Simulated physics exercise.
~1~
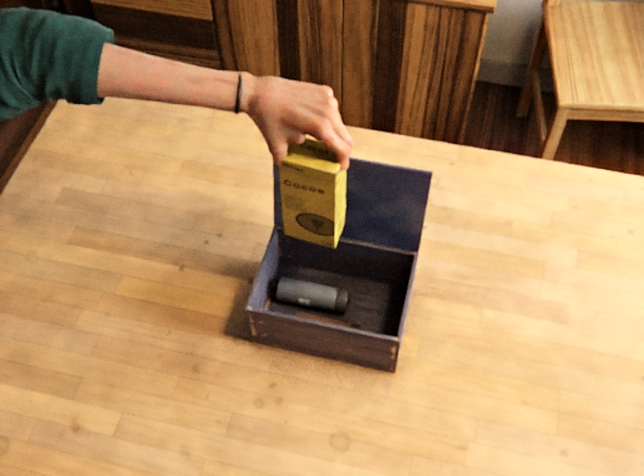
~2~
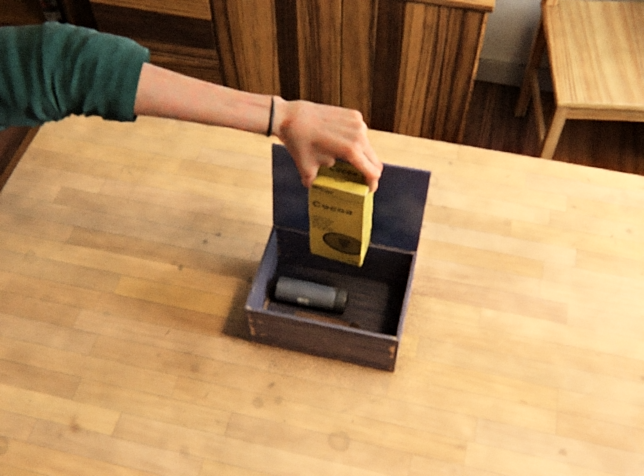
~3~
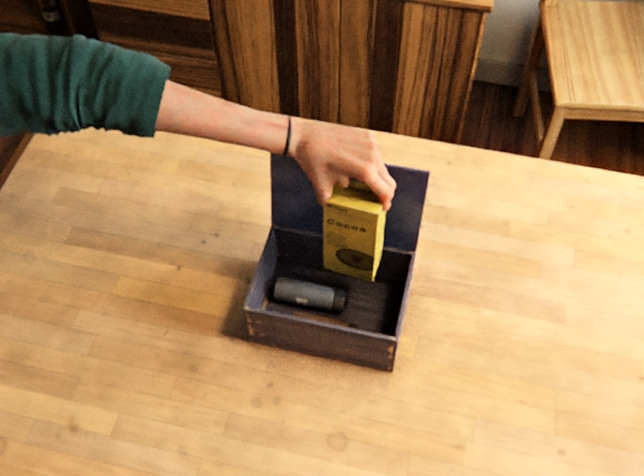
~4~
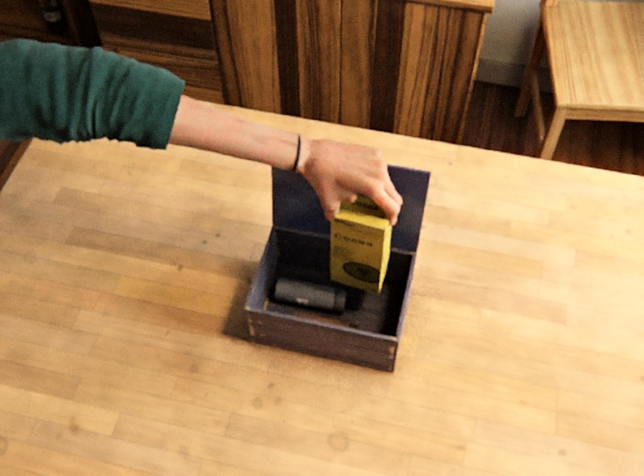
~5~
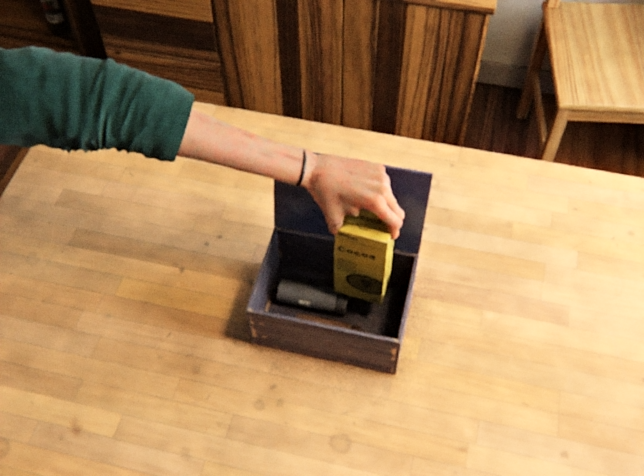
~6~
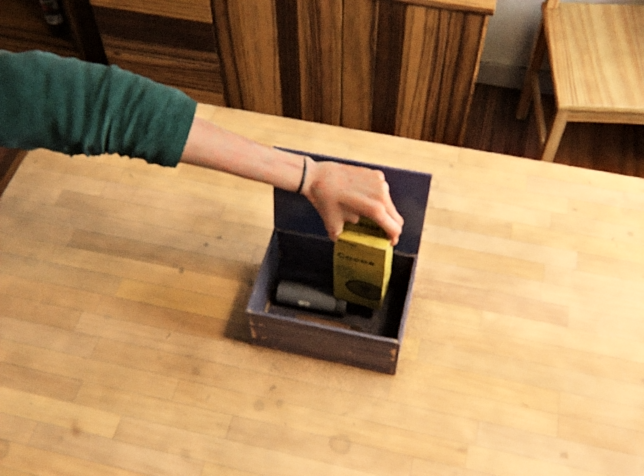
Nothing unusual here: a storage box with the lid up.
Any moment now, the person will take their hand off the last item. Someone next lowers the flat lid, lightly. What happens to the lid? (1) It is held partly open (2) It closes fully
1, it is held partly open.
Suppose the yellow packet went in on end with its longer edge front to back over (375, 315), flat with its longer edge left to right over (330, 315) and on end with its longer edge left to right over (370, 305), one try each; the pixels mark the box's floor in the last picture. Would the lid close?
Attempt one, it is left gaping; attempt two, it settles down; attempt three, it is left gaping.
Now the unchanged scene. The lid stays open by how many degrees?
Close to 50 degrees.
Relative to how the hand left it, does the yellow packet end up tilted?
Observation: The yellow packet tilts over.
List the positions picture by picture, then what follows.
Still above its spot; yellow packet (314, 194), in the first picture.
Still above its spot; yellow packet (341, 214), in the second picture.
Still above its spot; yellow packet (354, 231), in the third picture.
Still above its spot; yellow packet (361, 244), in the fourth picture.
Still above its spot; yellow packet (364, 256), in the fifth picture.
In place under the hand; yellow packet (363, 263), in the sixth picture.
Then, 0.40 s later than the last frame, yellow packet tilted by 33° near (381, 275); grey shaker moved a little.
Then, 1.30 s later than the last frame, lid 88° above the rim; yellow packet tilted by 34° near (379, 275); grey shaker moved a little.
Then, 1.80 s later than the last frame, lid 74° above the rim; yellow packet tilted by 34° near (375, 280); grey shaker moved about its own width.
Then, 2.50 s later than the last frame, lid 55° above the rim; yellow packet tilted by 32° near (373, 288); grey shaker moved about its own width.
When it is over, lid 48° above the rim; moved from the start, yellow packet; the other 2 as before. End places, in pixels of the last picture, yellow packet near (372, 292).
